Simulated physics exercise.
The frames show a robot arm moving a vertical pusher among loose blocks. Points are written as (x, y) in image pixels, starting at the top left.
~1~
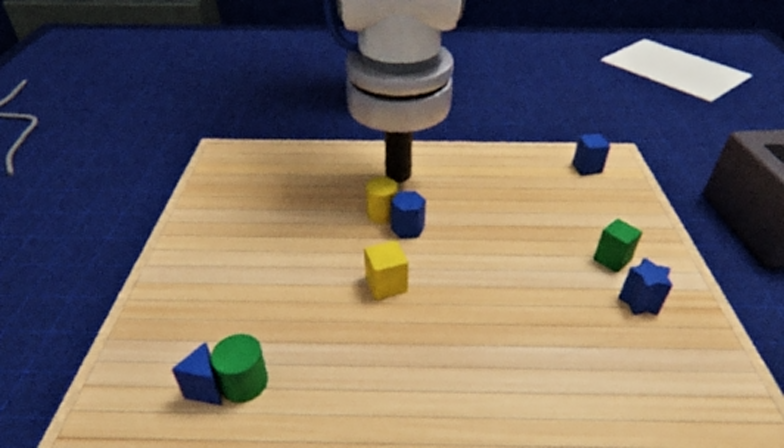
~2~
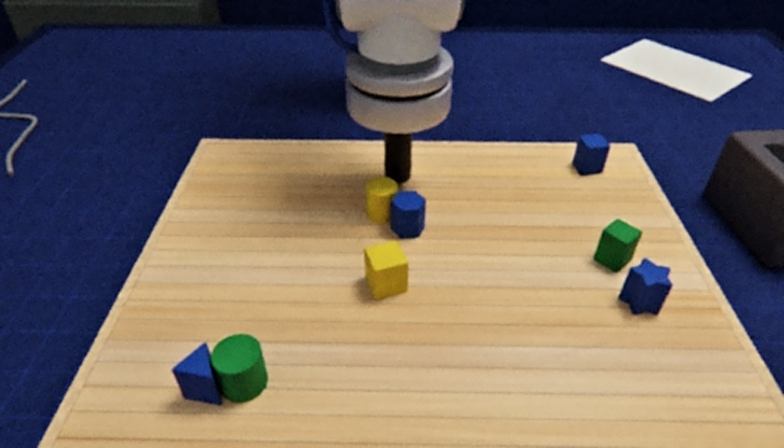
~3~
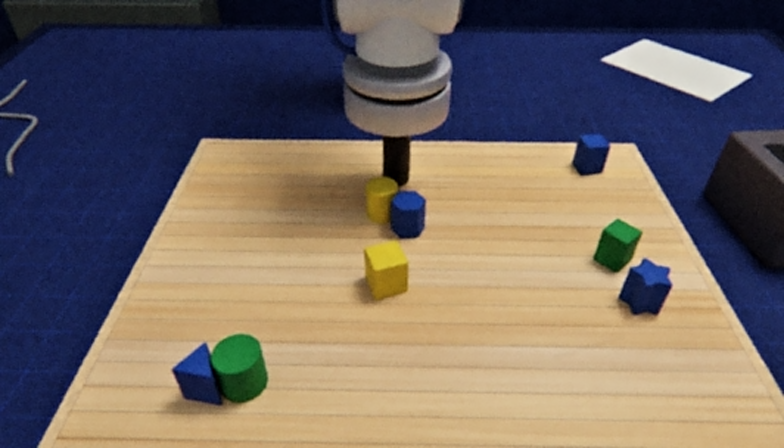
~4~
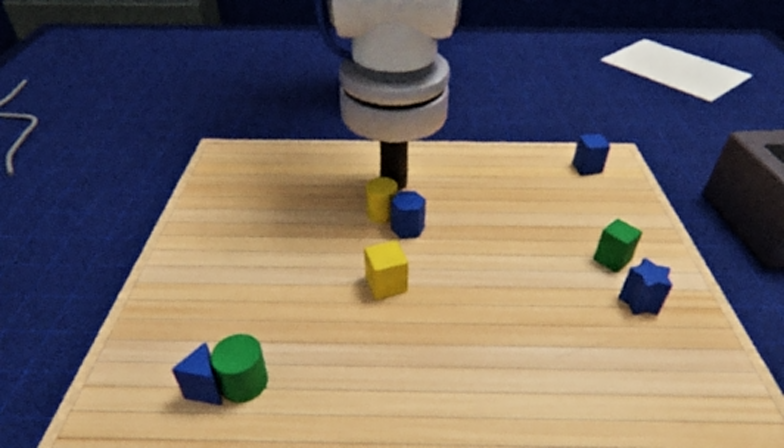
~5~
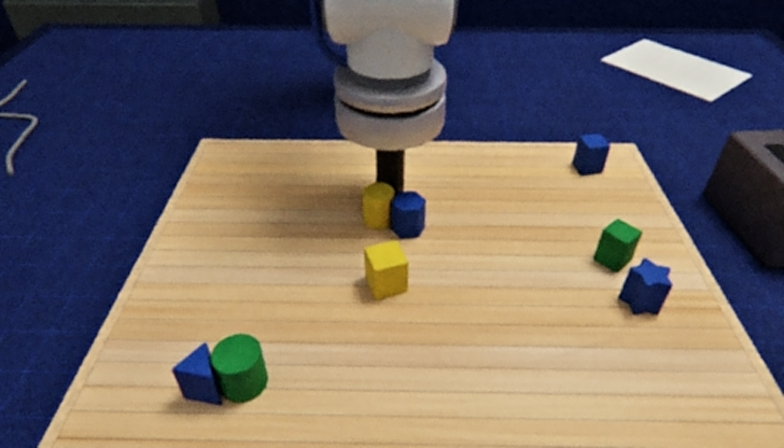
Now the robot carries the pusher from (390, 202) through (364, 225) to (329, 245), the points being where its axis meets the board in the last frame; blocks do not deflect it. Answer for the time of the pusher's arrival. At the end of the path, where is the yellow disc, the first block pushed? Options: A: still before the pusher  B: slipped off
B
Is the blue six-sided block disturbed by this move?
In the end it has not been moved.
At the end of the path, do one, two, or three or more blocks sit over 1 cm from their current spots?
One gets moved.
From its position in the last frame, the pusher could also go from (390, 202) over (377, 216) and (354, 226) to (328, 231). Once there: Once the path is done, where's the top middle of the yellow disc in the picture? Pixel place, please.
The centre of its top face lies at (354, 217).
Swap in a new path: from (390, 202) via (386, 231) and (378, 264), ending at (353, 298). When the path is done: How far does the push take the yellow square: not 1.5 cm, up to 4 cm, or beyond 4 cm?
That one ends up 1.5 to 4 cm from where it is now.
What follows on the original path. One third of the way, pusher (373, 208); yellow disc (364, 209).
Two thirds of the way, pusher (352, 222); yellow disc (353, 224).
At the end, pusher (328, 235); yellow disc (346, 233); blue six-sided block in place.
